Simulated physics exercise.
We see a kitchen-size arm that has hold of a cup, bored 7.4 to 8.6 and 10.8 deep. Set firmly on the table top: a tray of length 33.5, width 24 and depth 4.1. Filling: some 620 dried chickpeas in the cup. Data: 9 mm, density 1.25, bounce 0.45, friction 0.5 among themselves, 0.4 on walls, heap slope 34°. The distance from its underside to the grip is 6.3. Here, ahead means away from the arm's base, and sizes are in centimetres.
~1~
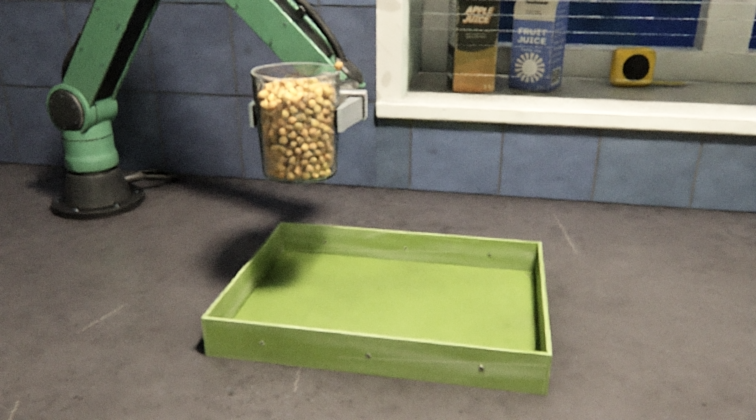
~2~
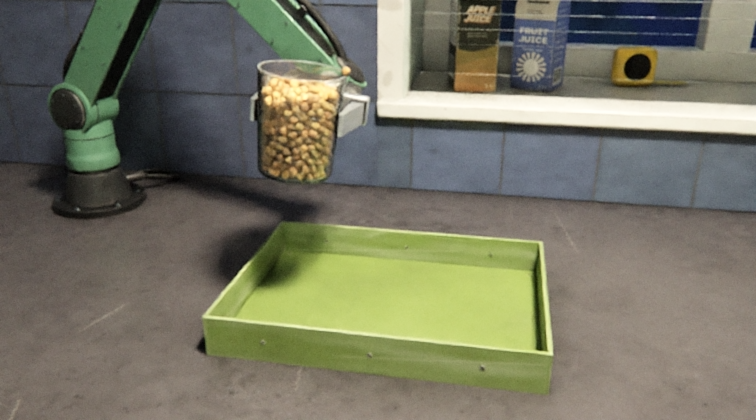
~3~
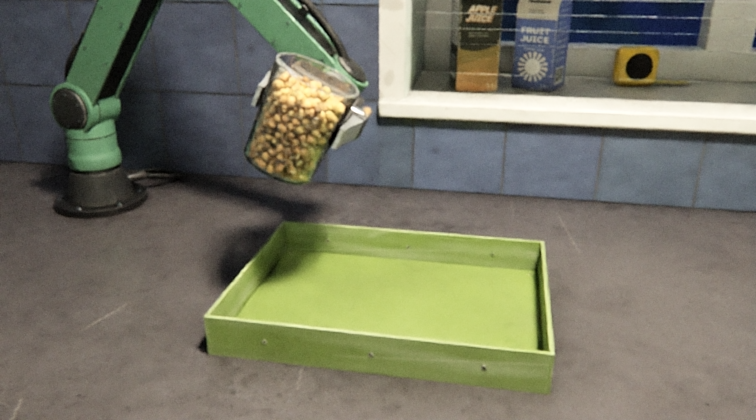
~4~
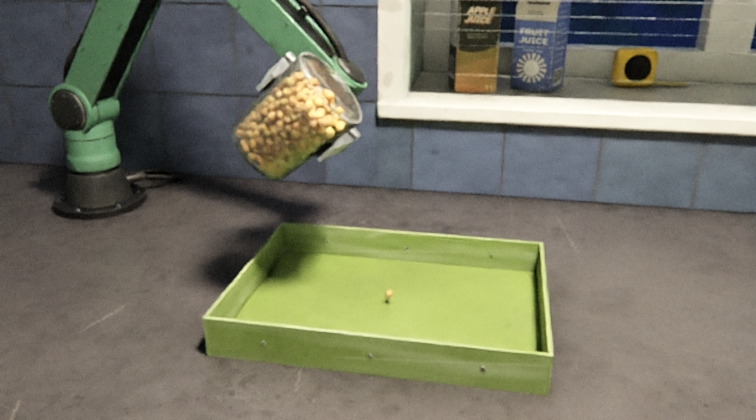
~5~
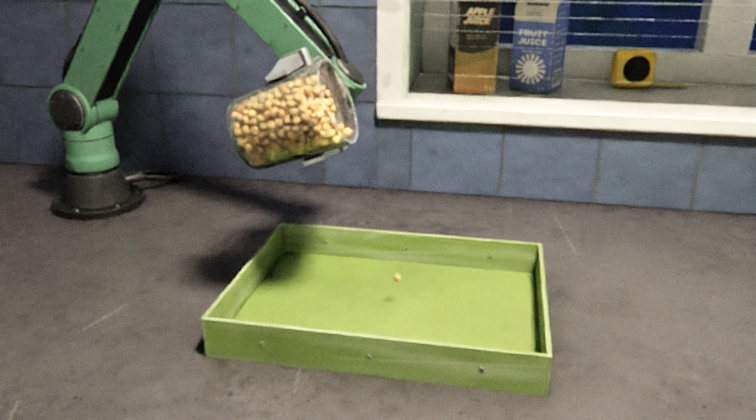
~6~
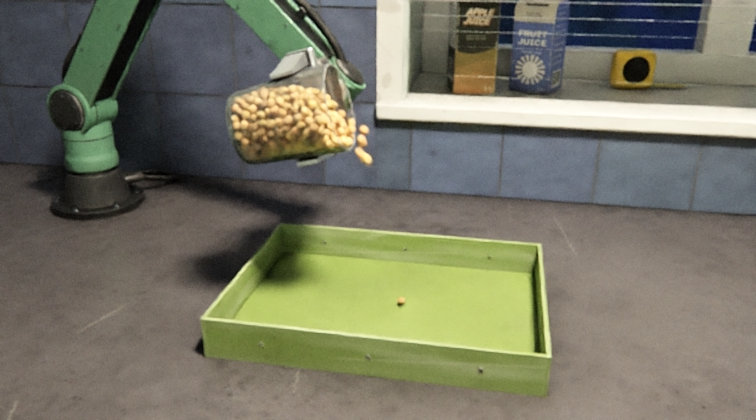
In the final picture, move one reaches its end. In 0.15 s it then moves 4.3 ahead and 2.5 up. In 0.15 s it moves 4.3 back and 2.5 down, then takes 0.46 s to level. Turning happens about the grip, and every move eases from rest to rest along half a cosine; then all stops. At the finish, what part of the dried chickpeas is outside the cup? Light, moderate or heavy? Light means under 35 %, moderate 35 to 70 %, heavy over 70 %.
Moderate.
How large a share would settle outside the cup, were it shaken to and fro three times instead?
Expected share: About 75 %.
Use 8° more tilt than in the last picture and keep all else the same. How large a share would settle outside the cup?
It would be near 60 per cent.
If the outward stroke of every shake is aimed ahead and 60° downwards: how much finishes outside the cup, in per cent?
About 5 per cent.
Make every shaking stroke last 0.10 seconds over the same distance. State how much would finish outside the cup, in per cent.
That change gives some 85 percent.
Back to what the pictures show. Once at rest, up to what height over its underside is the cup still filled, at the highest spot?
I'd say near 8.0 cm from the bottom.
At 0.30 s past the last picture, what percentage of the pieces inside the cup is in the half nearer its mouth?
Mouth half: Close to 60 per cent.
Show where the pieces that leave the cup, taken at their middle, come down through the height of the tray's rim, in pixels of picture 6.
Estimated centre around (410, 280) in pixels.
Then, 0.30 s later, tilted 75° forward, highest piece 24 above the table; 402 in the cup, 14 in the tray, 207 in flight or on a rim.
Then, 0.61 s later, tilted 18° forward, highest piece 26 above the table; 355 in the cup, 264 in the tray, 4 in flight or on a rim.
Then, 0.96 s later, level, highest piece 24 above the table; 354 in the cup, 269 in the tray.
Then, 2.01 s later, level, highest piece 24 above the table; 354 in the cup, 269 in the tray.
At rest, 354 in the cup, 269 in the tray. That is 43 % outside the cup.
